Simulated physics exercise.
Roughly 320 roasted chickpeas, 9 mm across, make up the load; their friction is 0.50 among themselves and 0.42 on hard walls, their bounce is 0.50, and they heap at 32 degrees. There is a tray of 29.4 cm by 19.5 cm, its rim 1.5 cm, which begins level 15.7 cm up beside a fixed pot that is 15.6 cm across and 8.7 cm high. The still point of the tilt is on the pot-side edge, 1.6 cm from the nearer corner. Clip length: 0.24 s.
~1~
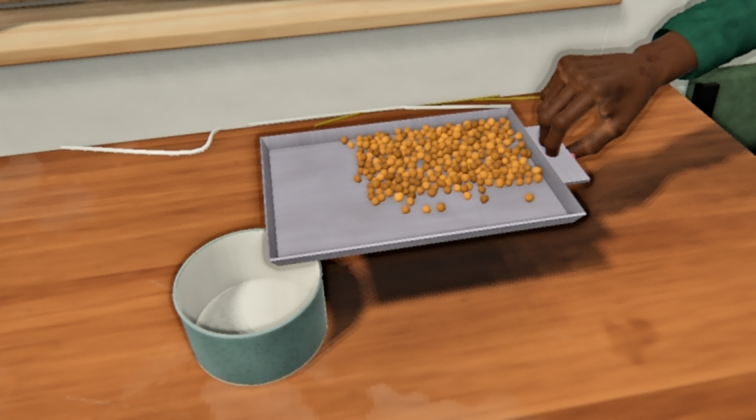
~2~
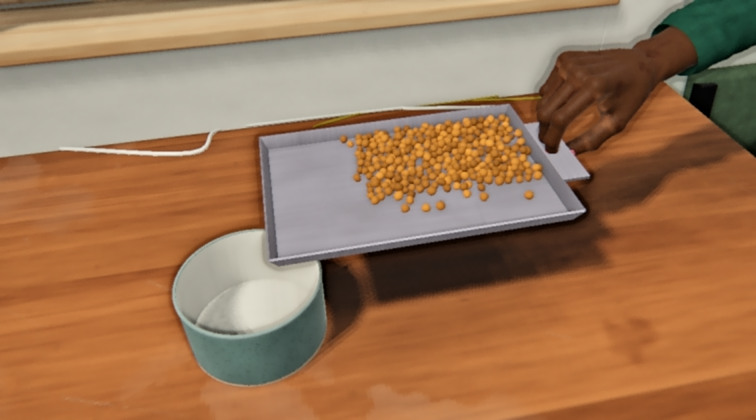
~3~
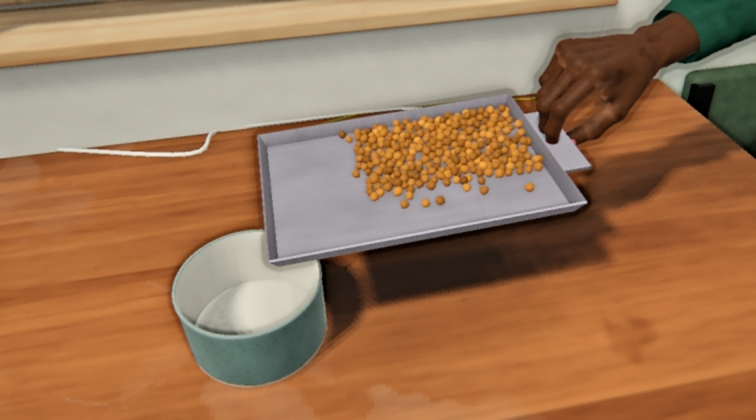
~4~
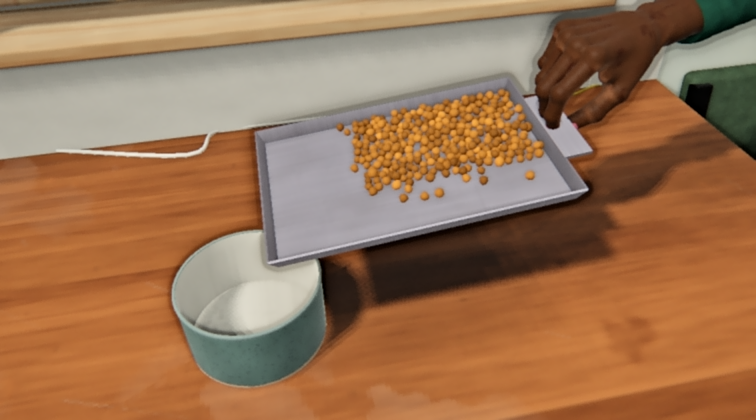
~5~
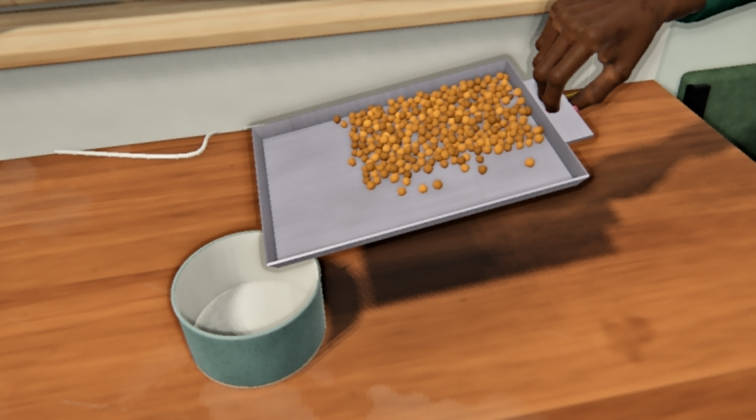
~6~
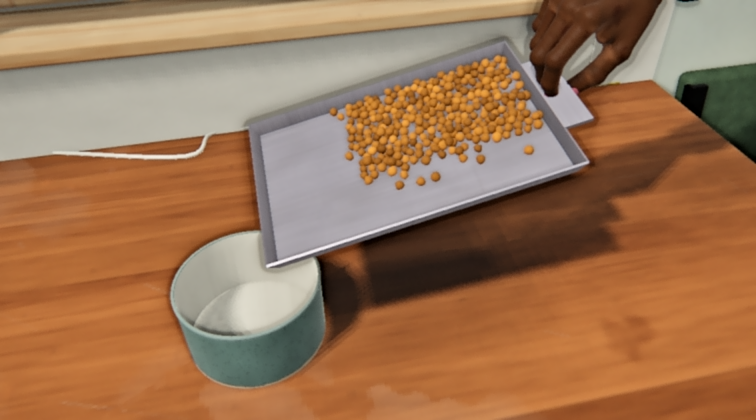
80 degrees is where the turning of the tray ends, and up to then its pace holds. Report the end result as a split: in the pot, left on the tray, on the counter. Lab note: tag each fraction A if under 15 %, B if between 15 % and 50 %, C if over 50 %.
Pot = B, tray = A, counter = C.
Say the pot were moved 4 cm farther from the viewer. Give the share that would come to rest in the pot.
Estimated share: Around 10 in a hundred.
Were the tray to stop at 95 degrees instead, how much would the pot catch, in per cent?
Estimated share: About 35 %.
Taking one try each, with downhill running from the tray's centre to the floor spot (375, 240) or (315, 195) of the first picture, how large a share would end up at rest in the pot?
The share comes to roughly 5 in a hundred, then roughly 50 in a hundred.
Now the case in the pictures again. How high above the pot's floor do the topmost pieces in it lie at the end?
I'd say near 2.0 centimetres.
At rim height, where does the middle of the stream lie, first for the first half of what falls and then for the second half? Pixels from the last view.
Roughly (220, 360) to begin with, later roughly (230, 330).
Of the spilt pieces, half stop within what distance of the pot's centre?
I'd say close to 18 centimetres.
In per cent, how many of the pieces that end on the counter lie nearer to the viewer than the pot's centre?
Estimate: Close to 100 per cent of the pieces.
Then, 0.36 s after the last picture, tilt 47 degrees; the tray holds 100 %, the pot 0 %.
Then, 0.60 s after the last picture, tilt 68 degrees; the tray holds 35 %, the pot 5 %.
Then, 0.95 s after the last picture, tilt 80 degrees; the tray holds 0 %, the pot 30 %.
In the end, pot 35 %, tray 0 %, counter 65 %.
